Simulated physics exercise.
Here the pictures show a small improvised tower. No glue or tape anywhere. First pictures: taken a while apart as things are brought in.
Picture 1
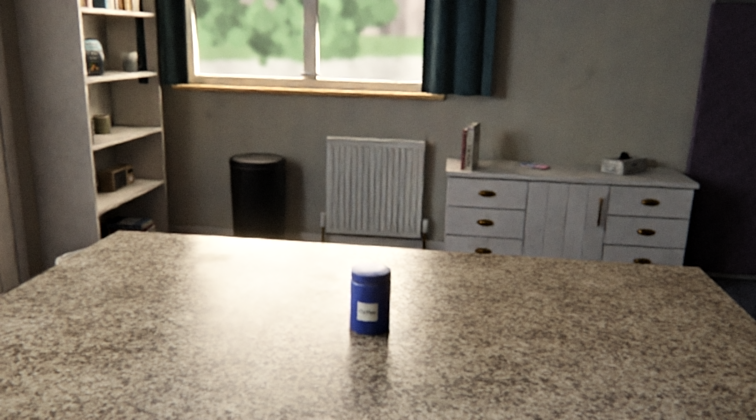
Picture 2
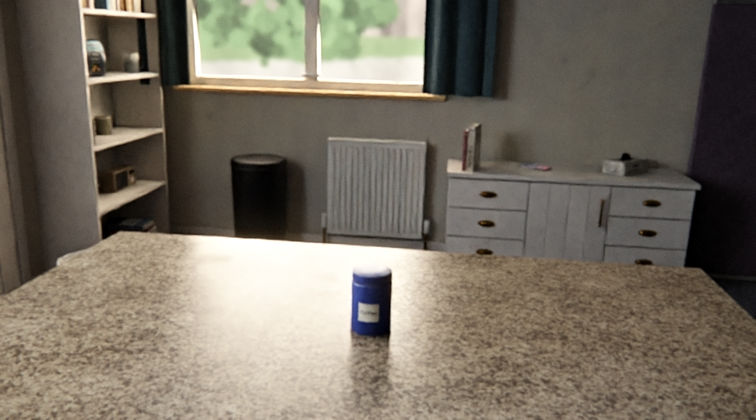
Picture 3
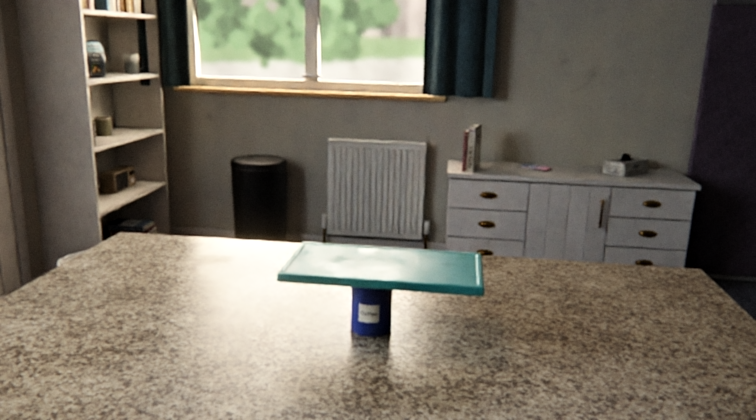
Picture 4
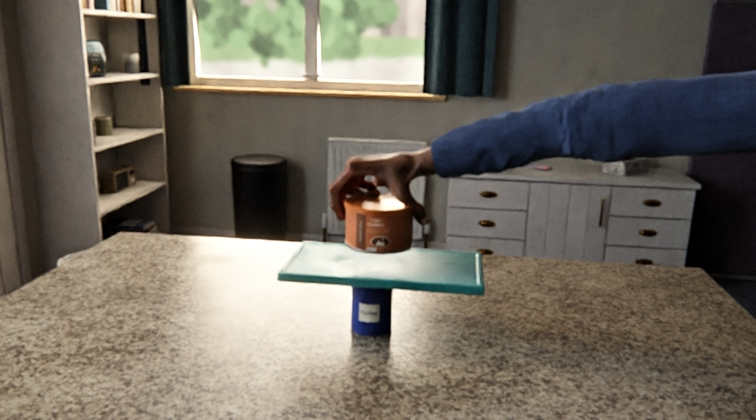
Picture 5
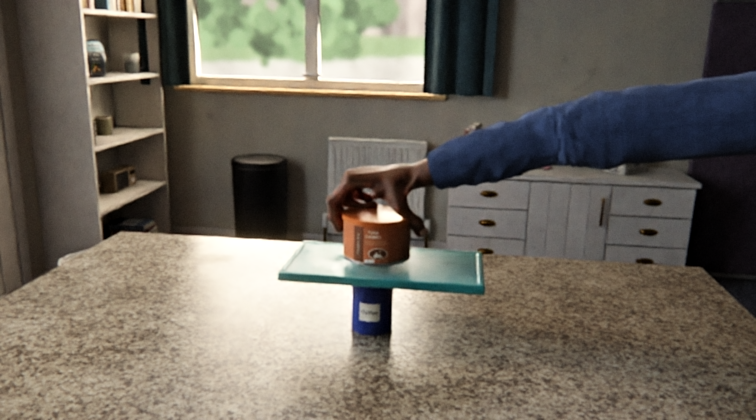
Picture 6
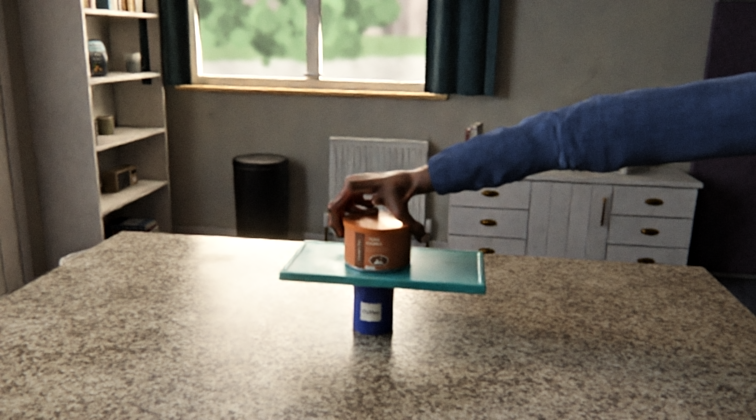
A hand lowers an orange tub onto a teal board that appears atop a blue jar.
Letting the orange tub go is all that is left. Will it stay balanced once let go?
Yes.
Then, 0.20 s later than the last frame, all is still.
Then, 0.50 s later than the last frame, orange tub resting near (378, 241).
When it is over, all 3 as before. End places, in pixels of the last picture, orange tub near (378, 241). The stack keeps its balance.
